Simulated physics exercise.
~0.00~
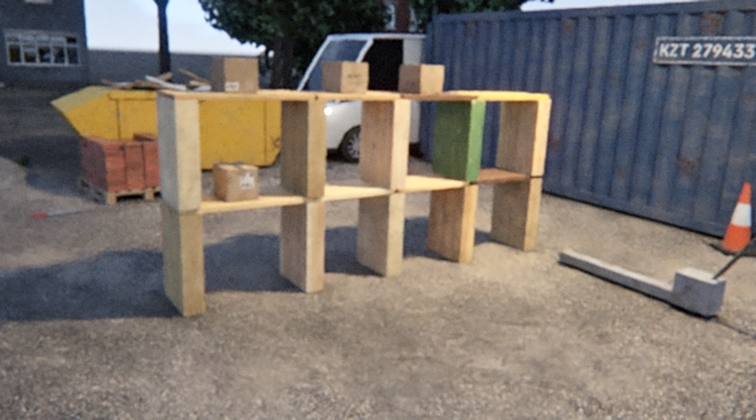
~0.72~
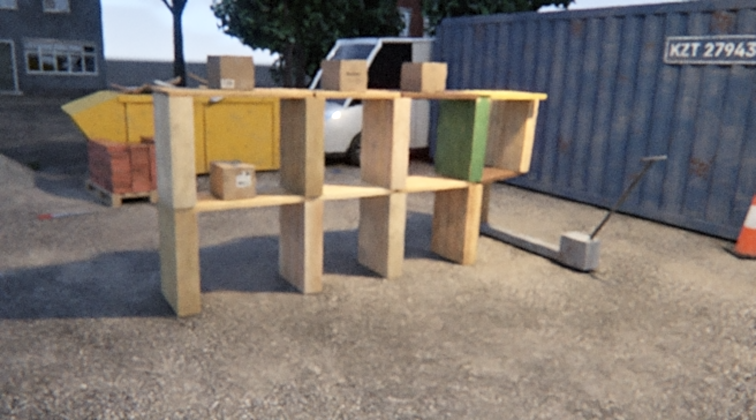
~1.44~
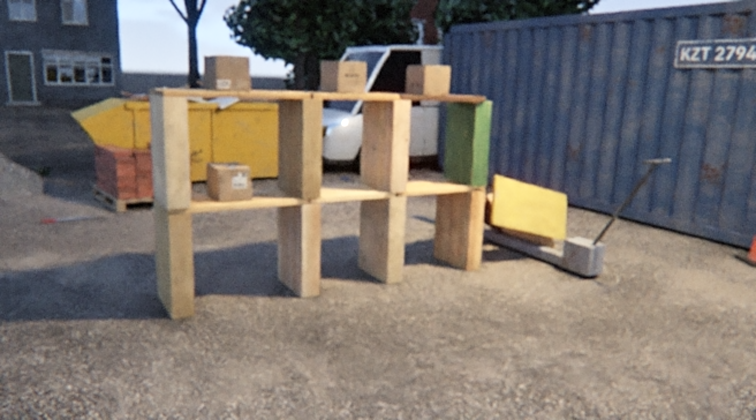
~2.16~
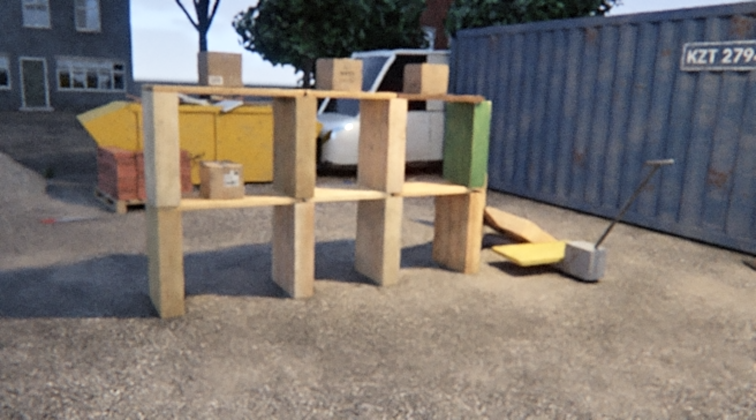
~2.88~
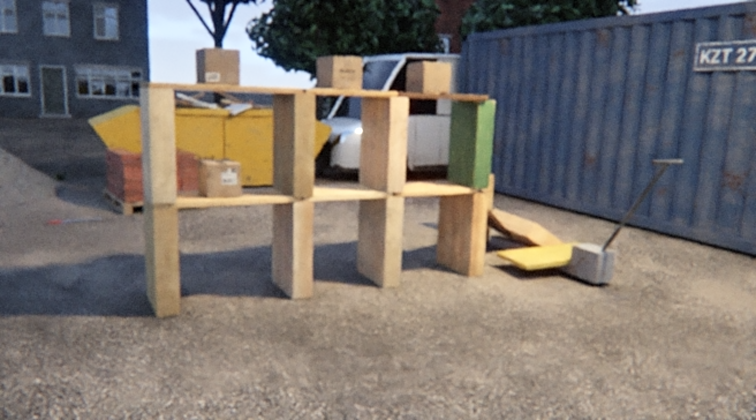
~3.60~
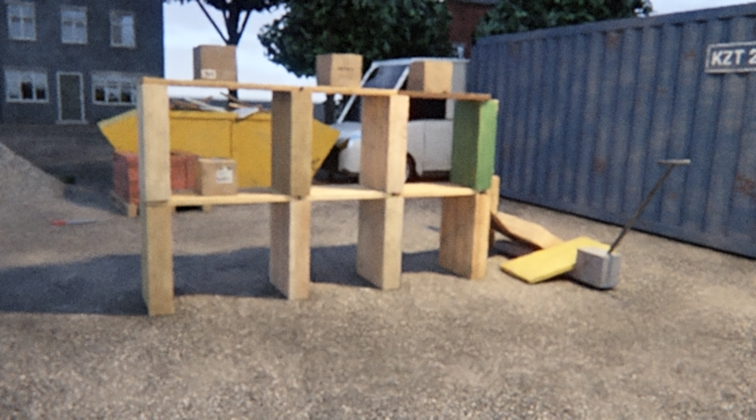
The clip shows a two-tier shelf of upright timber slabs and boards holding cartons, as a narrow floor jack slides left into the base of its right end. The end span collapses, its yellow board dropping to the ground beside the jack, while the rest, including the green upright, stays standing.
